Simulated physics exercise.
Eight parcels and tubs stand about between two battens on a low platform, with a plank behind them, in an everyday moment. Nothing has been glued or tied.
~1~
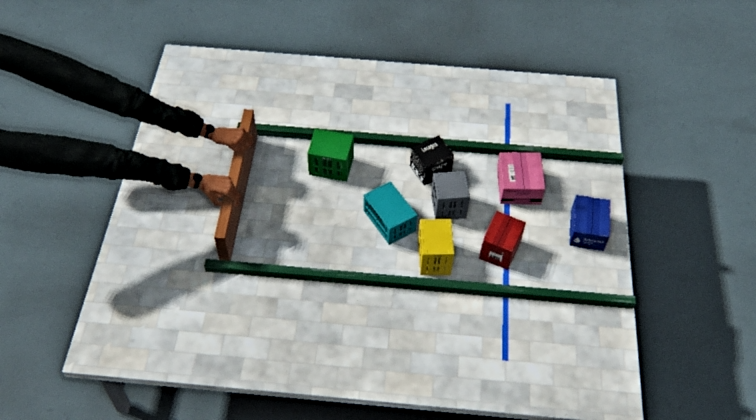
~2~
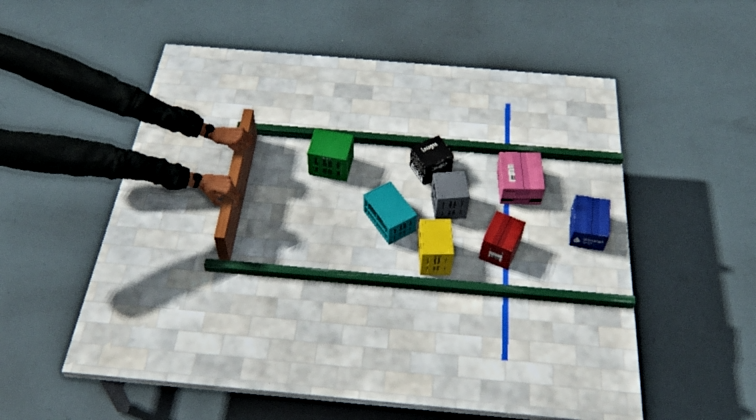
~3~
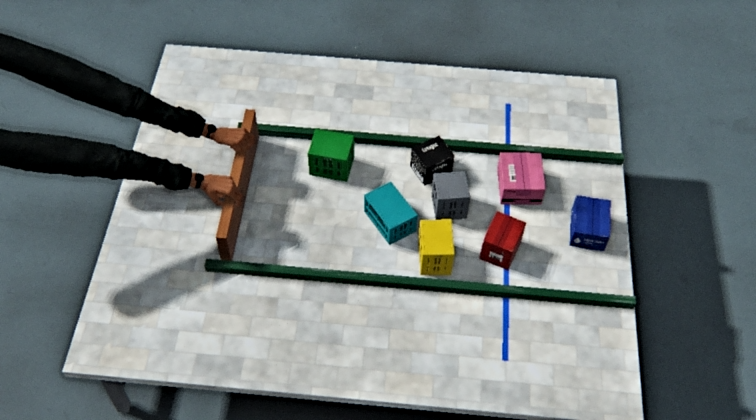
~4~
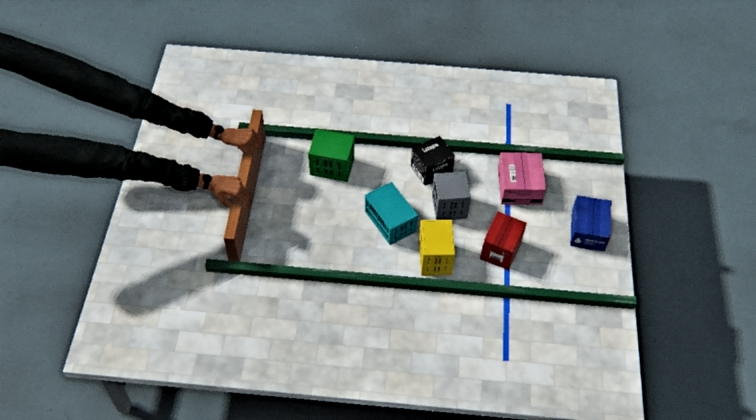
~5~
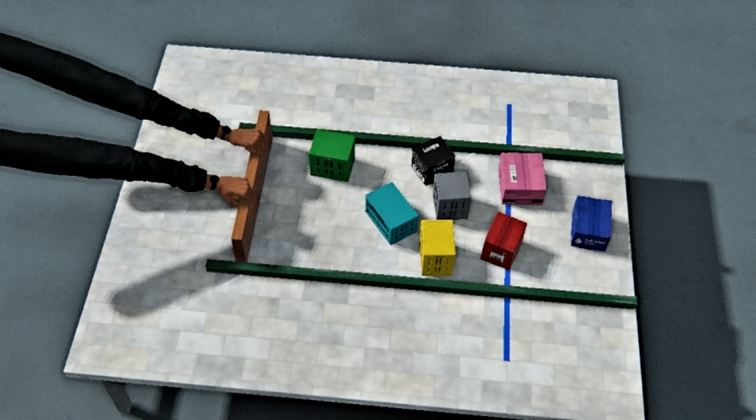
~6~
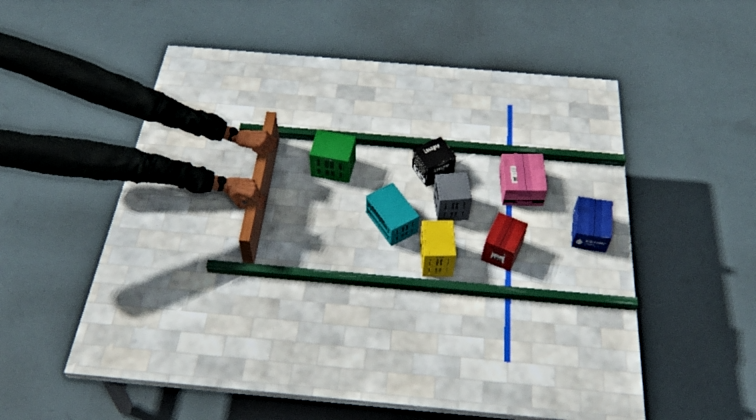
Two dark-sleeved arms held a brown plank upright on a pale table, kept it still at first, then pushed it slightly right between two green strips, while the colourful boxes ahead stayed put.
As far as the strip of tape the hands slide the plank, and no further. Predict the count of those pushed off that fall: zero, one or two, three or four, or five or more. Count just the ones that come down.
The push is going to send nothing over the edge.
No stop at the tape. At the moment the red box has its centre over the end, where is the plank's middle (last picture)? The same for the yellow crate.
First it's close to (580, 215), next close to (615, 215).
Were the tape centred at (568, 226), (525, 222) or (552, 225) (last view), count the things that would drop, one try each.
Tallies in the order asked: 2, 0, 2.
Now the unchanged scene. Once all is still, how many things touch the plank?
In total, 3.
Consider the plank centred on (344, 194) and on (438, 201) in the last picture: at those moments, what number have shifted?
At first I count 1, and then 6.
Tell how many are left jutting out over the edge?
Looks like 1 of them.
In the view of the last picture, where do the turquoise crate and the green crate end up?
In the last picture the turquoise crate sits around (526, 223) and the green crate around (531, 171).
A little later, none off yet; blue parcel at rest near (592, 224); pink parcel at rest near (523, 180); red box at rest near (504, 242).
Next, none off yet; blue parcel shifted a little near (597, 226); pink parcel shifted about its own width near (563, 184); red box shifted a little near (515, 241).
When it is over, the number that fall off is zero.
